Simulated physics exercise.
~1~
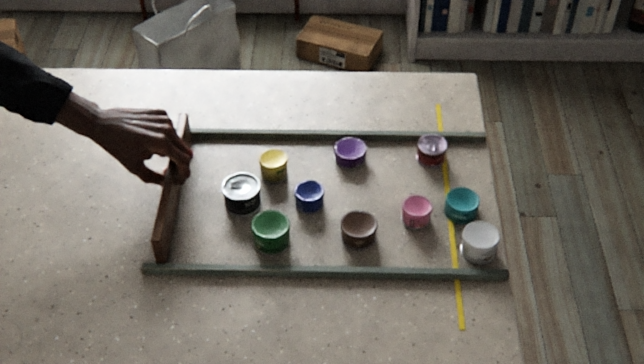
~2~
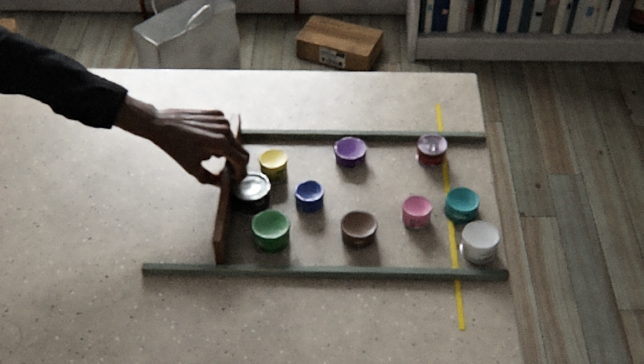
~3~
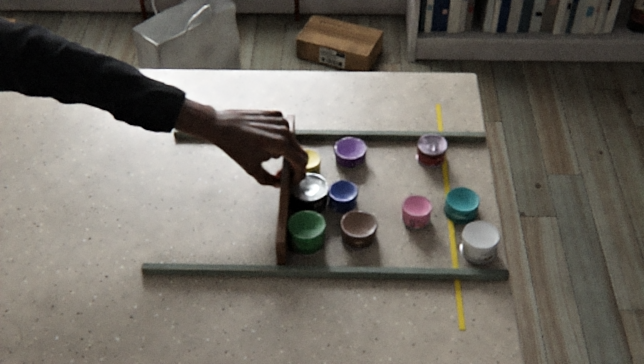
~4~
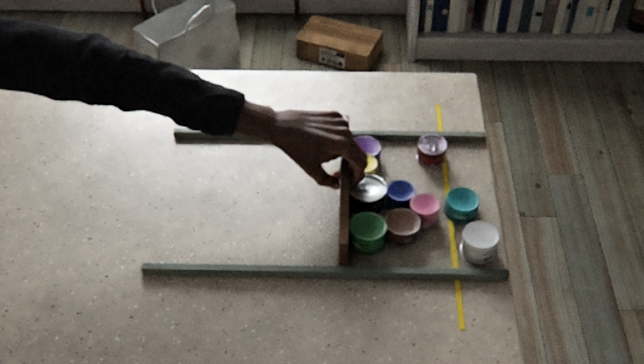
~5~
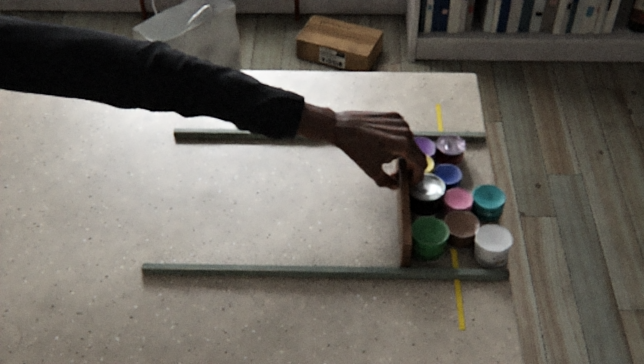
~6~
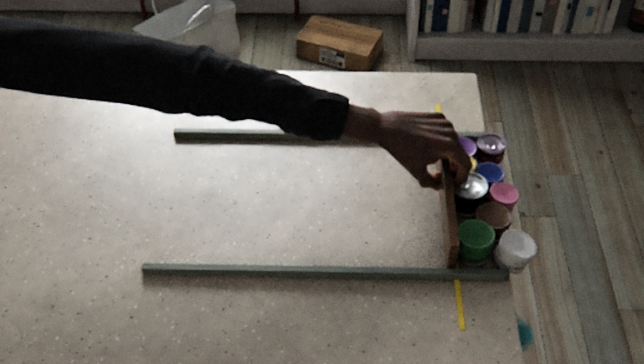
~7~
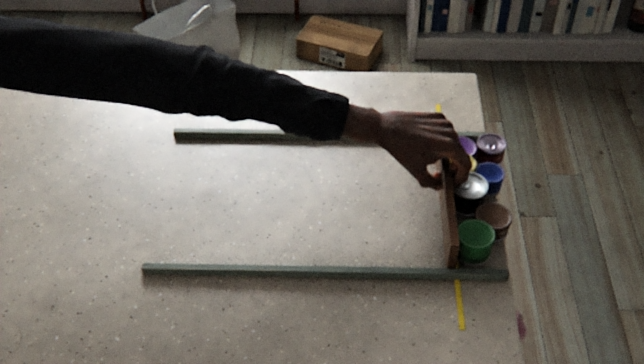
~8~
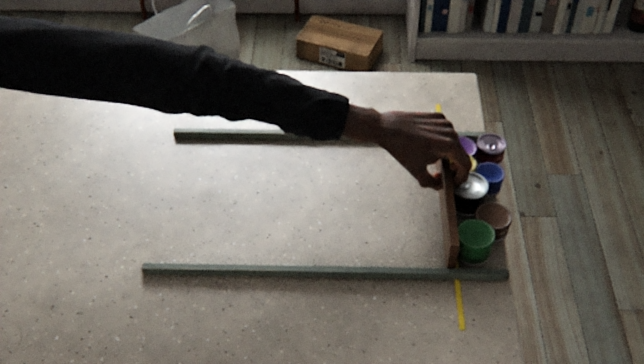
The footage shows a hand sliding an upright board rightward between two rails, gathering colourful tins and tubs toward the table's edge. At the tape, the board stops; the turquoise, white and pink containers drop off, while the others remain bunched near the edge.
